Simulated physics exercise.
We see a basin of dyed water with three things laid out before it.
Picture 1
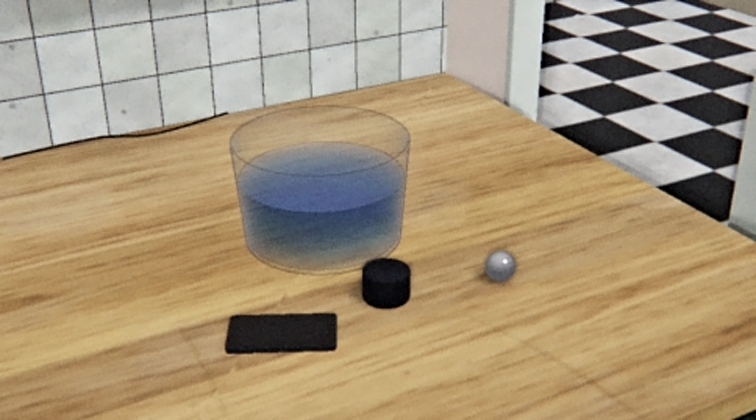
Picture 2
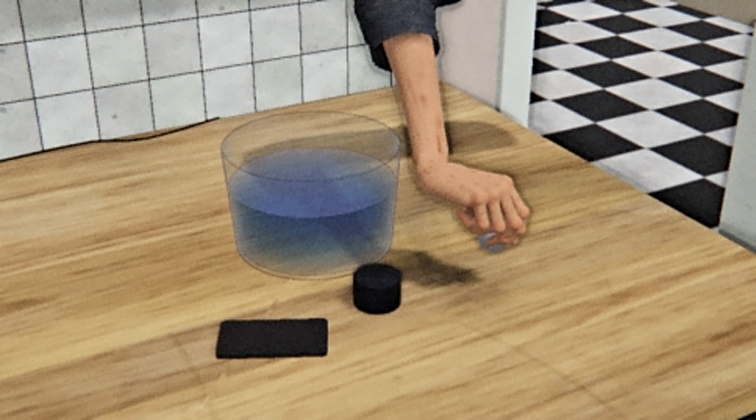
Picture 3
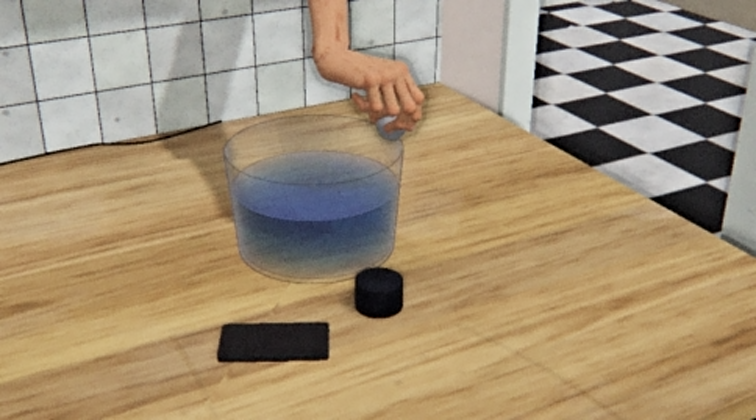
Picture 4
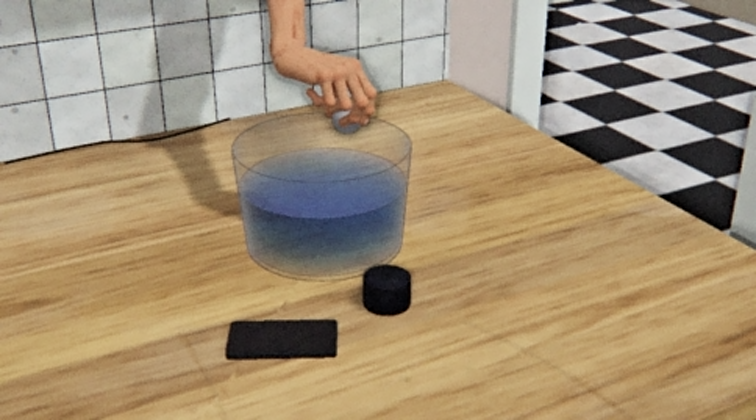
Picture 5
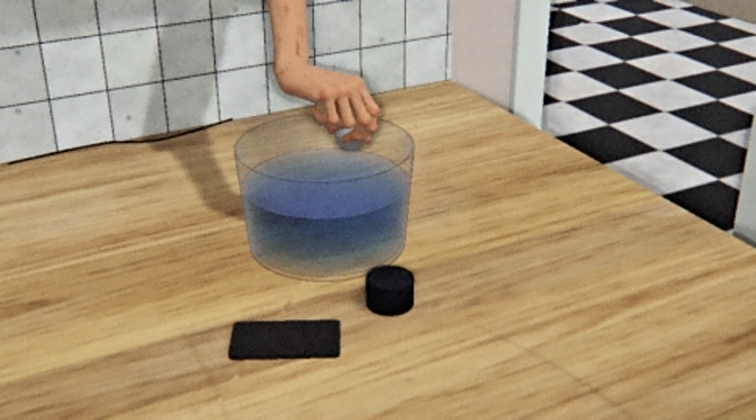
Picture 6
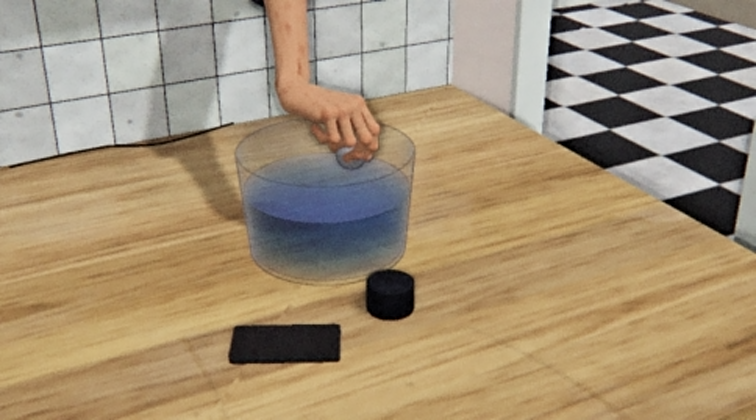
In the video, a clear basin of blue water stands on a wooden table behind a flat black object, a black cylinder and a grey ball; a hand grasps the ball, carries it left above the basin and lowers it inside the rim.
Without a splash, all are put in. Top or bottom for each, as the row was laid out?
Left sinks; middle sinks; right sinks.
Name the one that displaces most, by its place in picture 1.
That is the middle object.
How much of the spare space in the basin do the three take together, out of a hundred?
About 10 per cent.
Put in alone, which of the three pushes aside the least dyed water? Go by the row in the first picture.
That is the right thing.
Soon after, the steel ball goes to the bottom.
Later, the iron weight goes to the bottom.
In the end, the phone goes to the bottom; afloat, none of them.
